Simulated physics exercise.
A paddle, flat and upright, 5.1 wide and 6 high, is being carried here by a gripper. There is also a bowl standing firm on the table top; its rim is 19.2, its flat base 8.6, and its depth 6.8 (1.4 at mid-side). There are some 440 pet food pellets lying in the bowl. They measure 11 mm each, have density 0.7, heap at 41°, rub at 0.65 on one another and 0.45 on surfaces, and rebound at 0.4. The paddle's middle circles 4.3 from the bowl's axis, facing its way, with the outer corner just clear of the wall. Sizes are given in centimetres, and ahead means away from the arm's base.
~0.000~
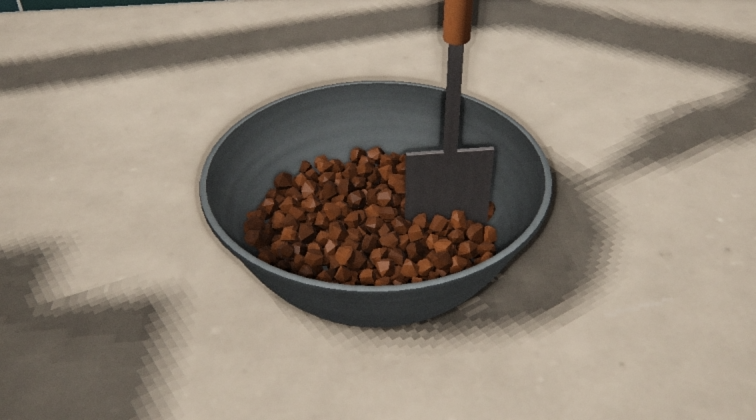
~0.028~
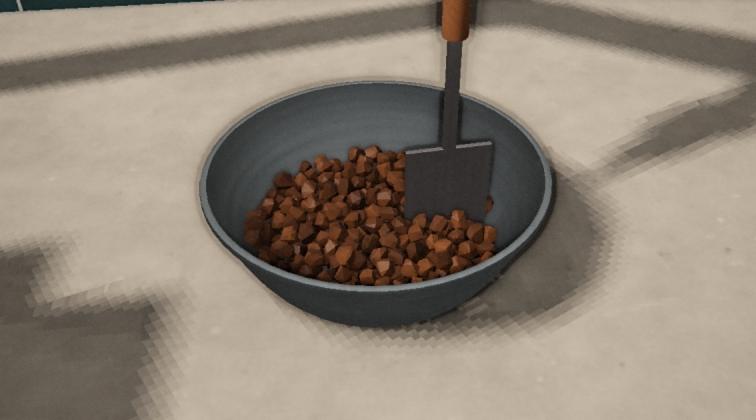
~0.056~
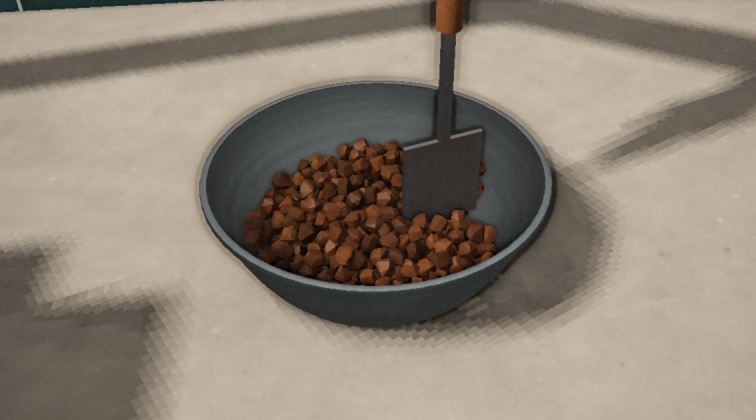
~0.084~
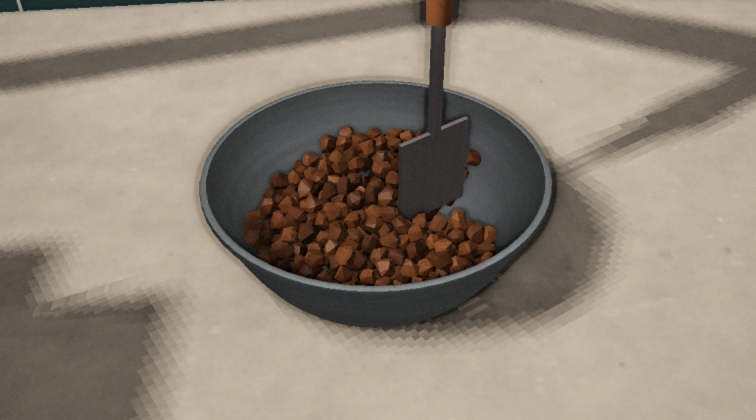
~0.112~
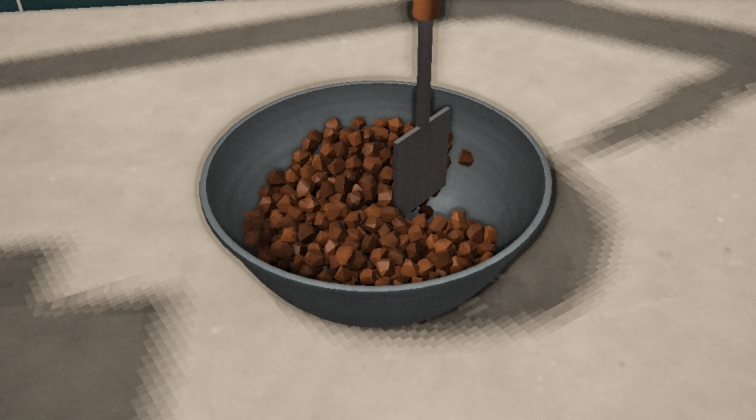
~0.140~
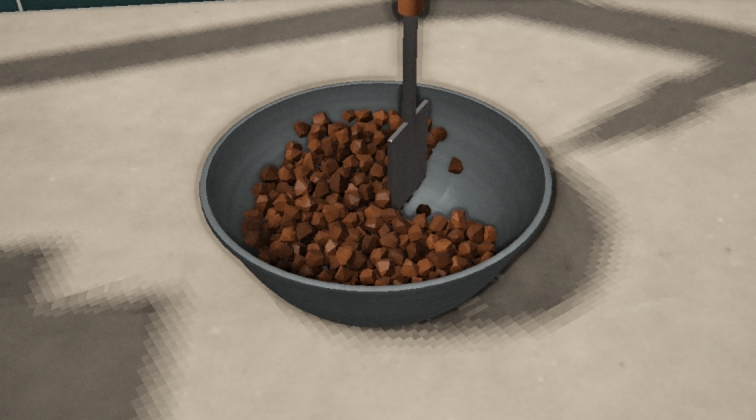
A flat paddle sweeps through brown pellets in a gray bowl, turning edge-on and pushing some back.
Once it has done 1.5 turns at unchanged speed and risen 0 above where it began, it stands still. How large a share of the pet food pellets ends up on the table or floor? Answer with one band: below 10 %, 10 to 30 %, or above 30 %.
10 to 30 %.
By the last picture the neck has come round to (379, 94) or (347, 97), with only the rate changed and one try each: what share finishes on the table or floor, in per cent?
About 25 % for one try and about 45 % for the other, in order.
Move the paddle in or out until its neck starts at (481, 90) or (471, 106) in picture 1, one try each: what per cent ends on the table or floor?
5 and 20 per cent.
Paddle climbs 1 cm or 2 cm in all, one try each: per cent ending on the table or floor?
Close to 15 and 5 percent, in that order.
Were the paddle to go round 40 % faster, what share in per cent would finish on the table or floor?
Roughly 30 per cent.
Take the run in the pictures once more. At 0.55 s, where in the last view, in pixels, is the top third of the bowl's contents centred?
Roughly at (397, 247).
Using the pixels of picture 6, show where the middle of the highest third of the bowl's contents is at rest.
It is centred around (301, 252).
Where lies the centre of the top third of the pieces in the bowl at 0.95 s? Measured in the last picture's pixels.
I'd say about (341, 125).
After 0.55 s, 246° round, highest piece 9 above the table; 415 in the bowl, 7 on the table or floor, 13 in flight or on the tool.
After 0.95 s, 76° round, highest piece 9 above the table; 391 in the bowl, 39 on the table or floor, 5 in flight or on the tool.
After 1.35 s, 180° round, highest piece 8 above the table; 368 in the bowl, 67 on the table or floor.
After 2.05 s, 180° round, highest piece 8 above the table; 368 in the bowl, 67 on the table or floor.
In the end, 368 in the bowl, 67 on the table or floor. That is 15 % on the table or floor.
